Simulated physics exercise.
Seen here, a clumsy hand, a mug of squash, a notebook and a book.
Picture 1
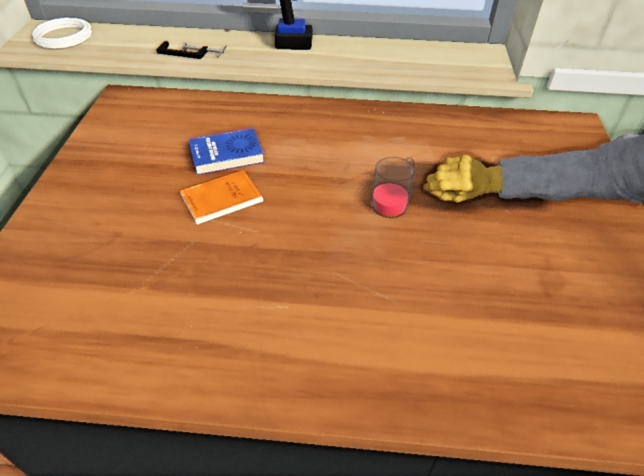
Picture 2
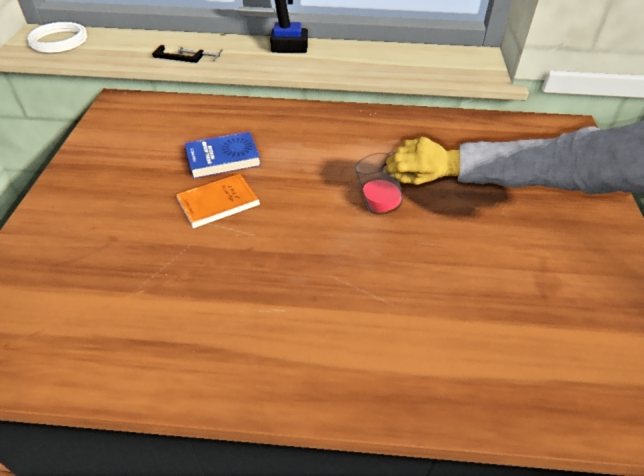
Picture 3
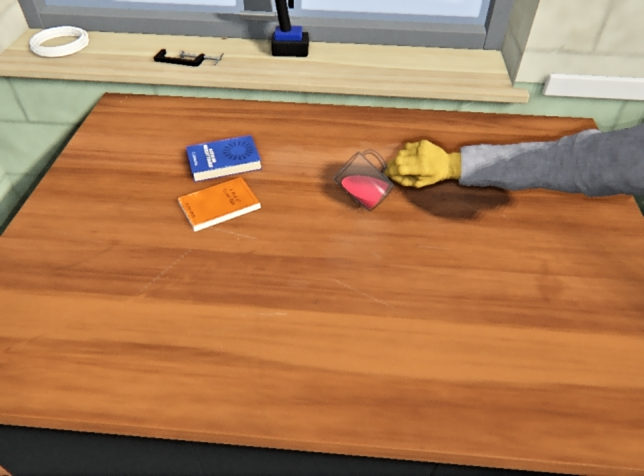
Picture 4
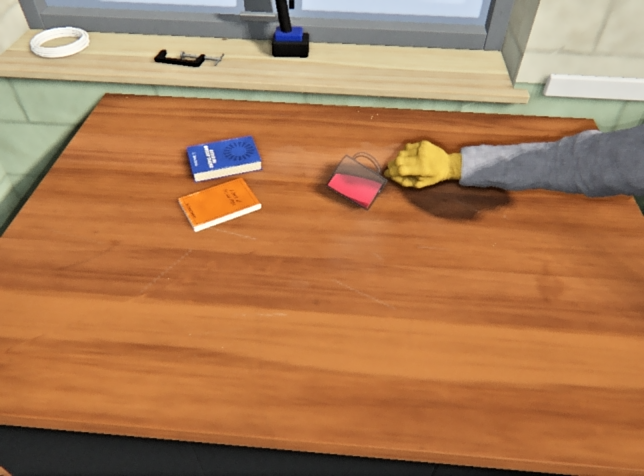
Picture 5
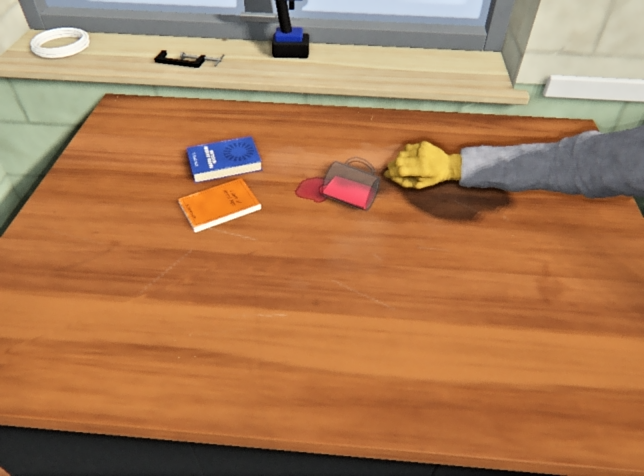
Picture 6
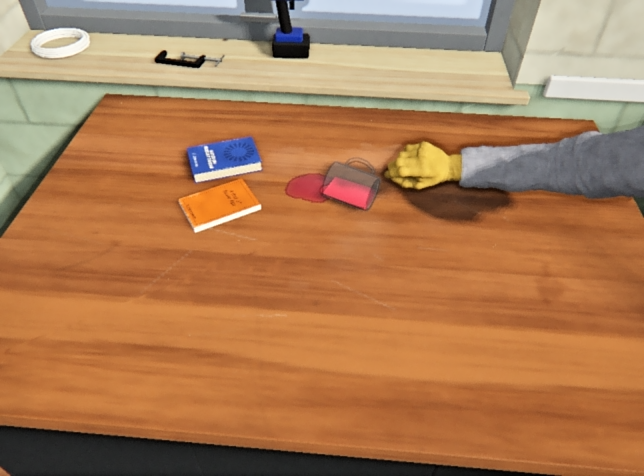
On a wooden tabletop below a window, a clear cup of red drink stands upright to the right of a blue book and an orange one. A yellow-gloved hand moves in from the right and pushes the cup, which topples leftward onto its side, and a red puddle spreads toward the books.
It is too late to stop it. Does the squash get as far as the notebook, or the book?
The notebook gets wet and the book gets wet.
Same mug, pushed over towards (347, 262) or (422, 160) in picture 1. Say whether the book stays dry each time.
One: It stays dry. Two: It remains untouched.
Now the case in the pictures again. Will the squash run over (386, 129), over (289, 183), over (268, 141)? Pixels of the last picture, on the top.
In turn: Not reached, soaked, soaked.
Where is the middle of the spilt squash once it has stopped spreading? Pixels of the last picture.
Close to (264, 162).
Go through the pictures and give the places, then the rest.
In the first picture, it stands upright; mug (392, 187) about a quarter full; notebook (221, 194); book (226, 146).
In the second picture, fingers against its side; mug (379, 183) tipped 20°.
In the third picture, it is falling; mug (363, 181) tipped 55°; book (223, 153).
In the fourth picture, it is falling; mug (356, 182) tipped 70°; notebook (219, 201).
In the fifth picture, it is down; mug (350, 186) tipped 85°; a puddle starts at (316, 189).
In the sixth picture, it is down; mug (350, 186) tipped 85°; a puddle starts at (313, 187); notebook (219, 202); book (224, 155).
A moment on, the puddle covers about as much as a plate; the notebook is reached; the book is reached.
When it is over, the puddle covers about as much as a plate; the notebook is reached; the book is reached.
